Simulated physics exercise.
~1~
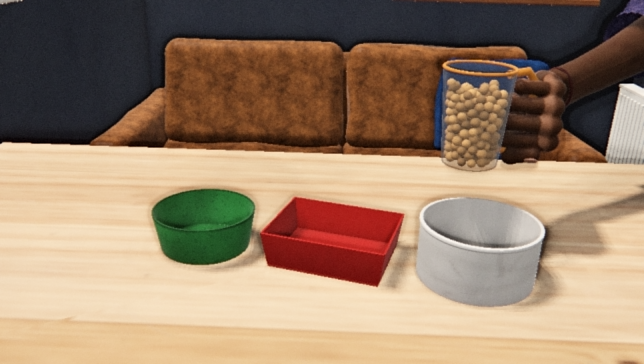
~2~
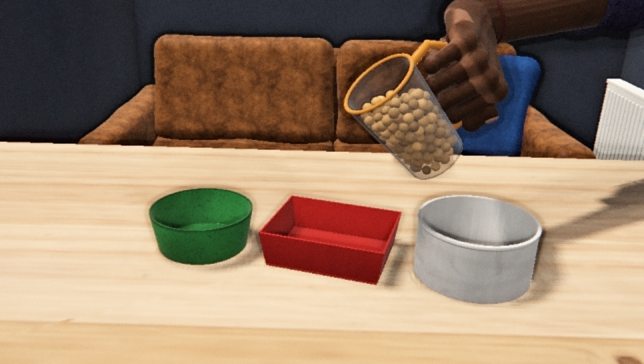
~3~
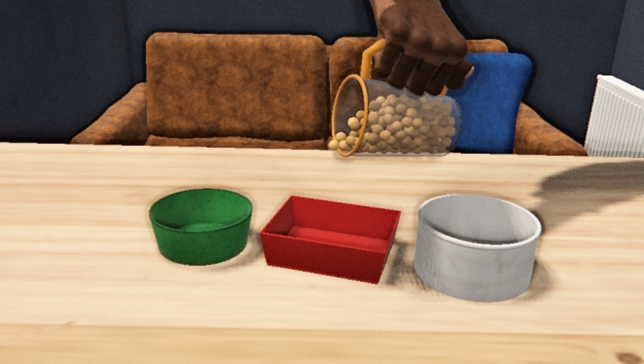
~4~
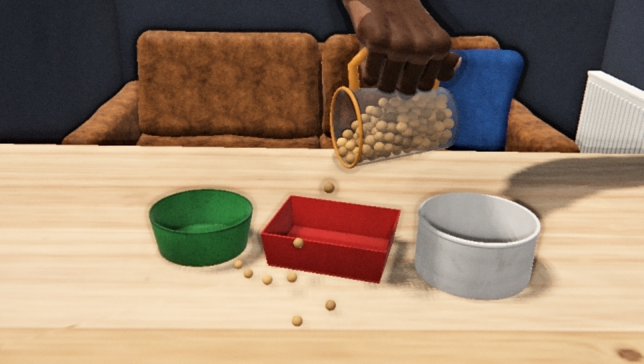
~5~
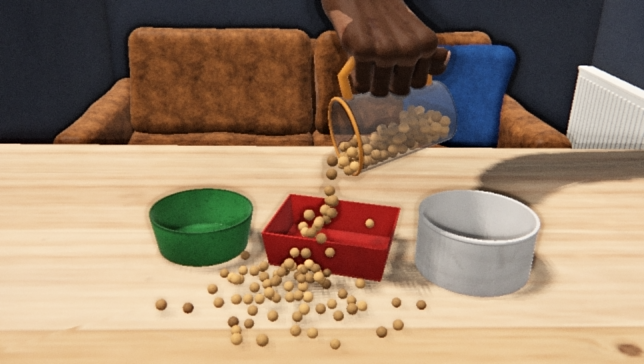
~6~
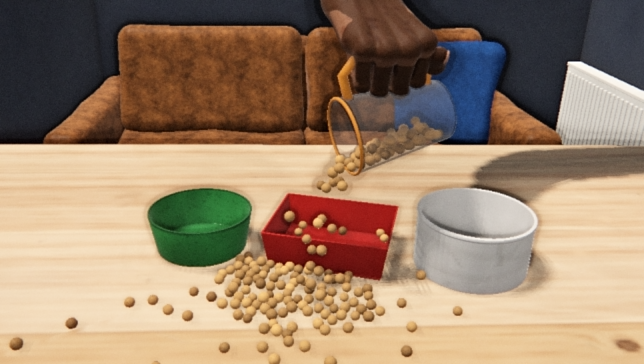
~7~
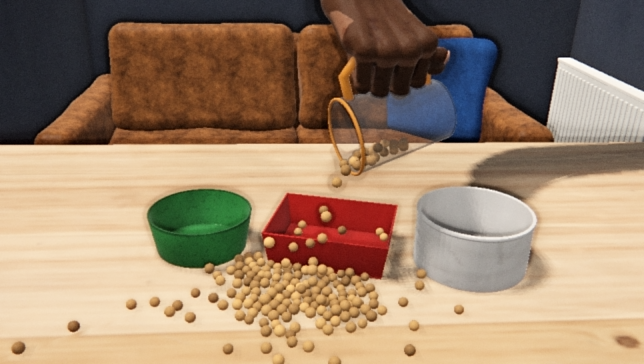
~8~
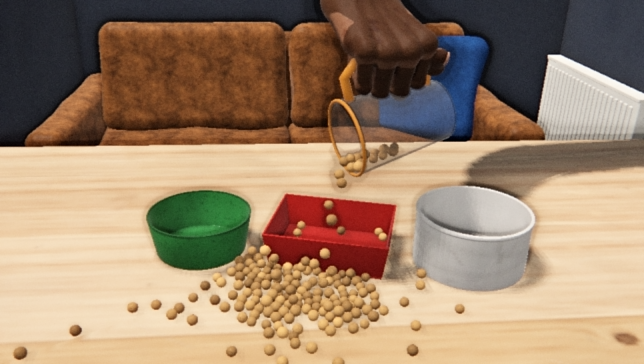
A hand tips a clear cup, spilling wooden beads mostly onto the table around a red tin.
